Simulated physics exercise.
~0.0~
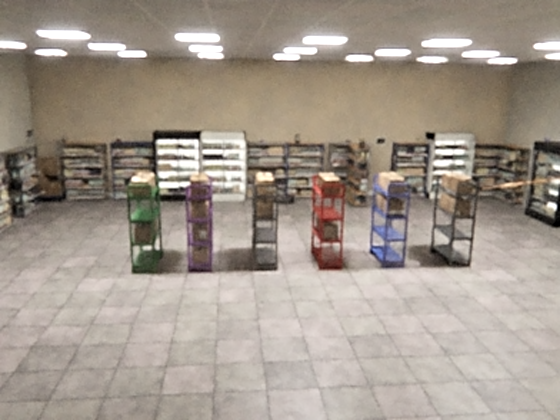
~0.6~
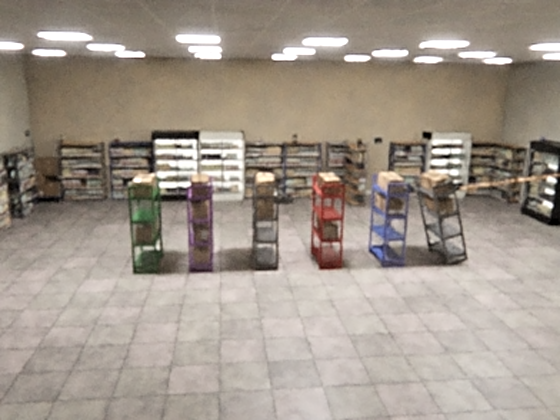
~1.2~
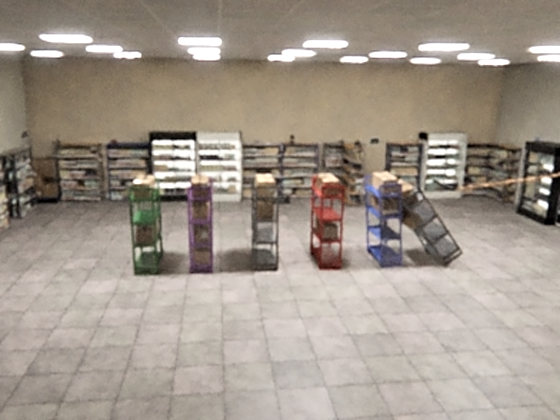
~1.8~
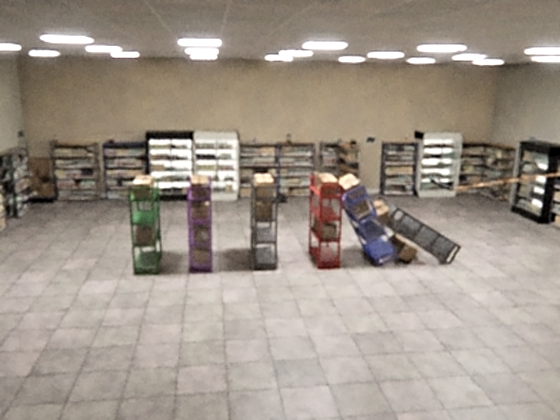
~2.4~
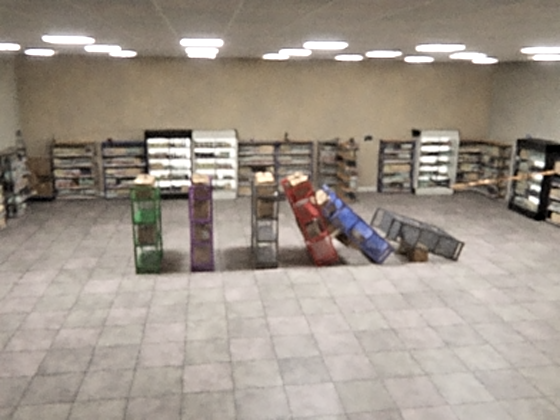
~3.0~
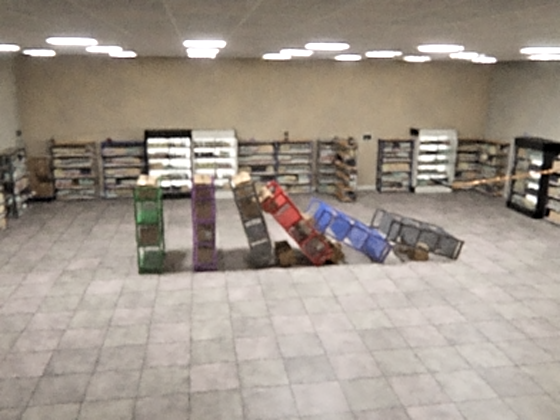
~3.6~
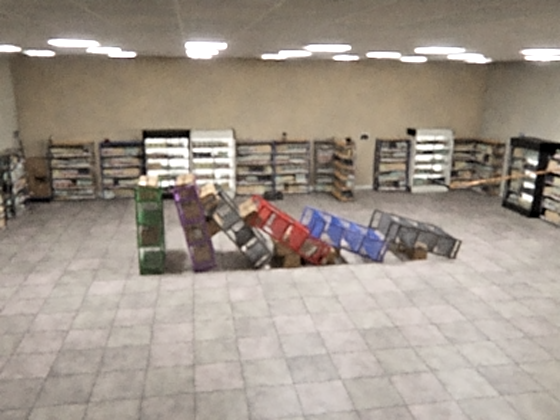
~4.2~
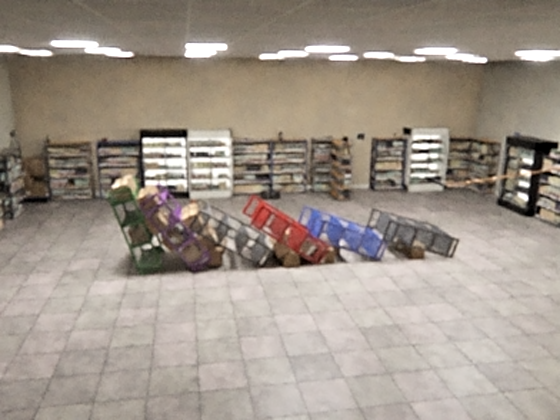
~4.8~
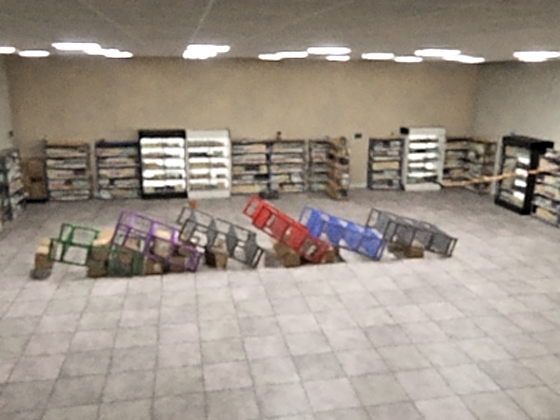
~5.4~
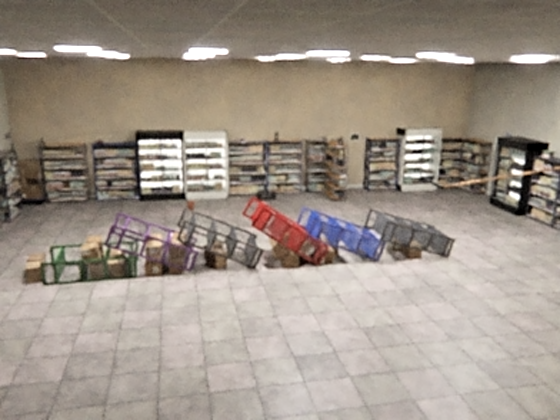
At the start, six narrow open racks holding brown cartons stand in a row on a tiled floor, with stocked shelves along the walls behind. The dark rack at the far right tips left into the blue one, which leans over and knocks into the red one. The red rack topples against the grey one, which falls toward the purple rack as cartons spill out. The purple rack then tips into the green one at the left end. Finally the green rack lies flat, the others rest slanted in an overlapping line among scattered cartons, and none remains standing.
